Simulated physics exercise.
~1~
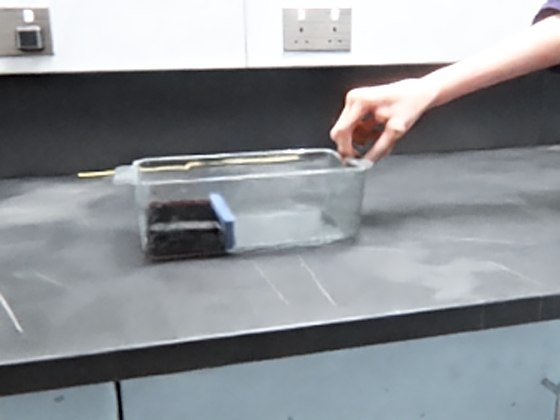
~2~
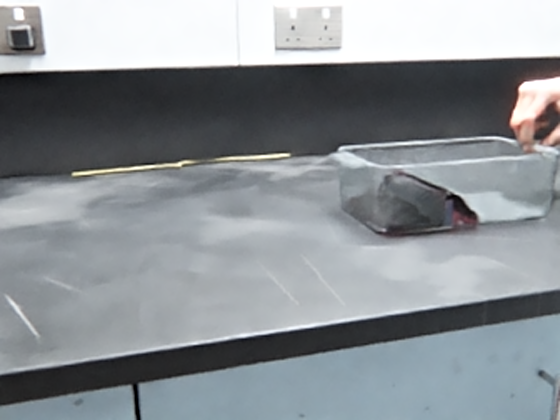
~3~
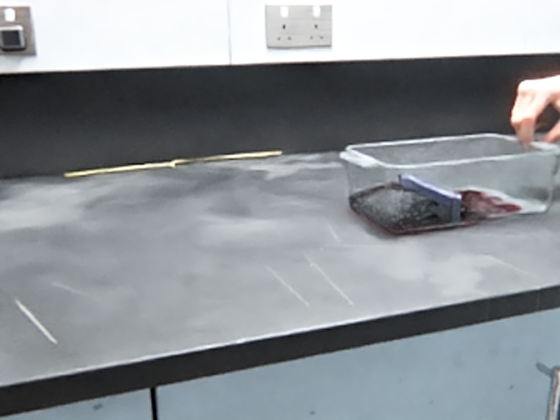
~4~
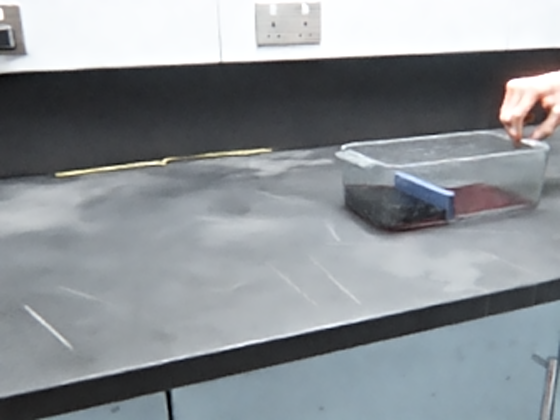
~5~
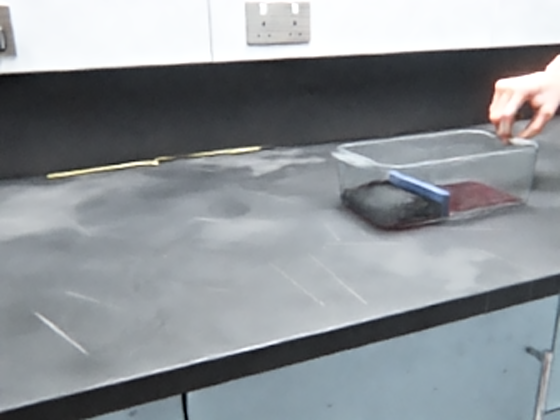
A hand pulling a clear tub rightward along a dark worktop, dark red wine surging past a low blue wall and settling on both sides.
